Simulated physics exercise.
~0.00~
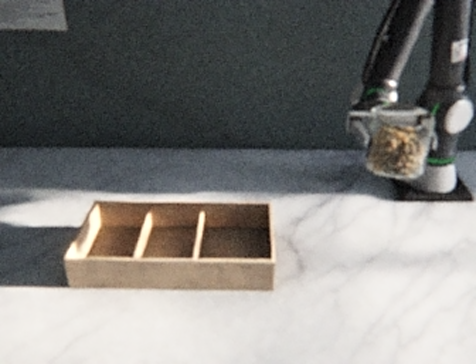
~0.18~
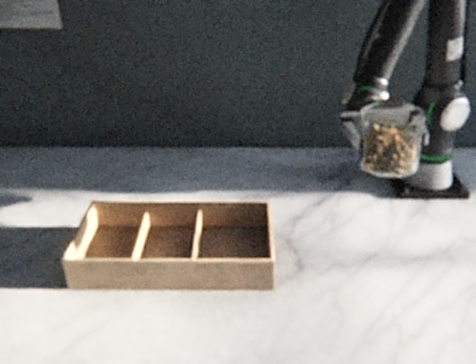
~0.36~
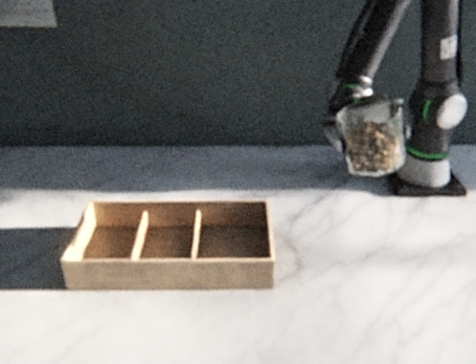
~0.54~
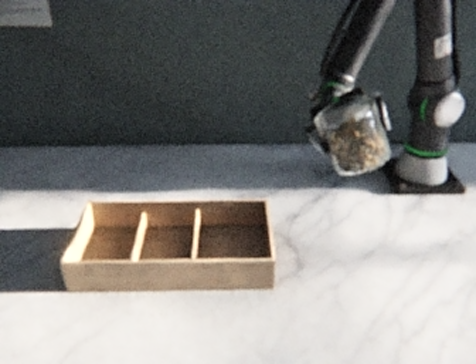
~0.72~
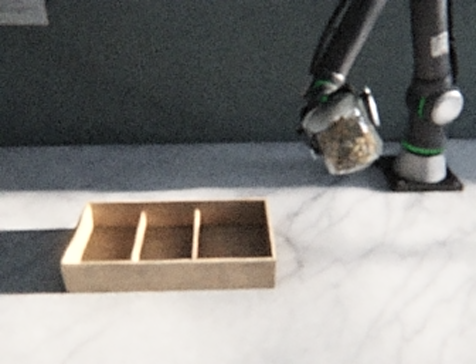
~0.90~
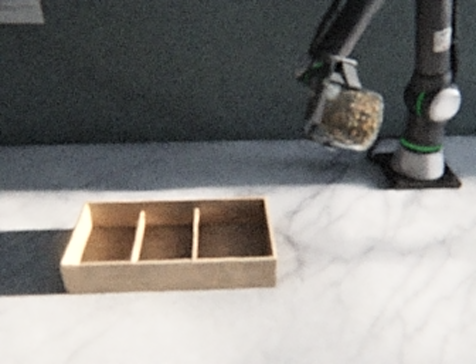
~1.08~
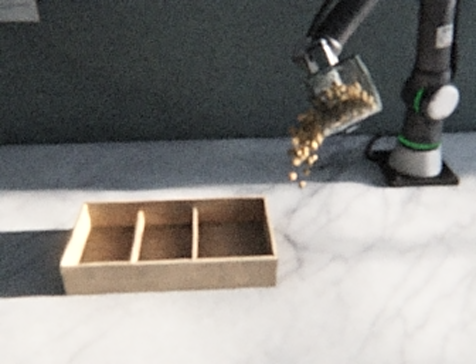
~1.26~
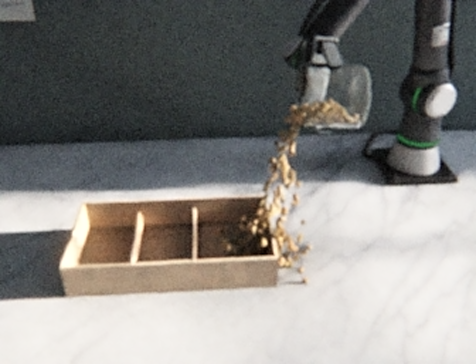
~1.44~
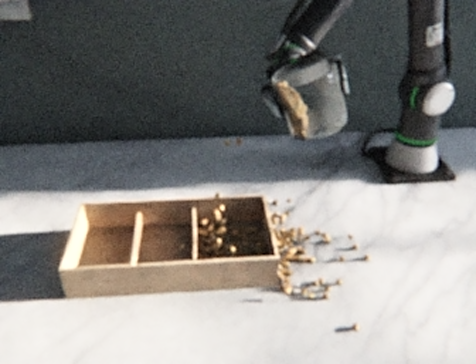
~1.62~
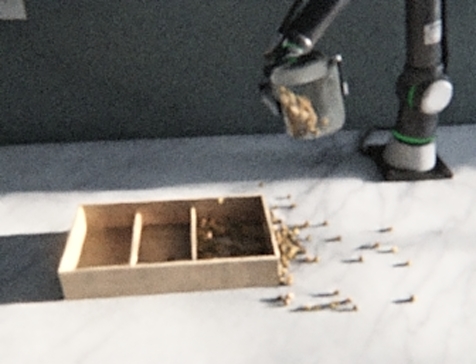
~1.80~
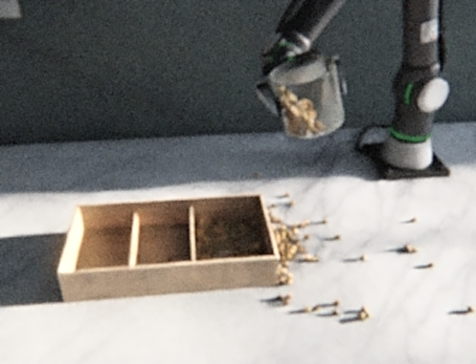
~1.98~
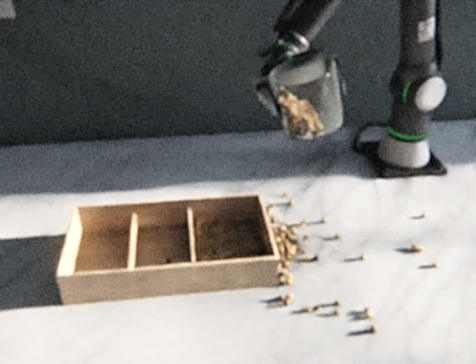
A black robot arm with green rings stands at the right of a white marbled table against a dark wall, seen from the front and slightly above, holding a clear beaker of small tan pieces. At the left sits an open wooden box with three compartments. The arm carries the beaker left, tilting it, then lifts it and tips it far over. The pieces stream down onto the box's right end, some landing inside and others scattering across the table. The arm swings the beaker back towards upright and holds still, with pieces left in it, in the right compartment and strewn beside the box.
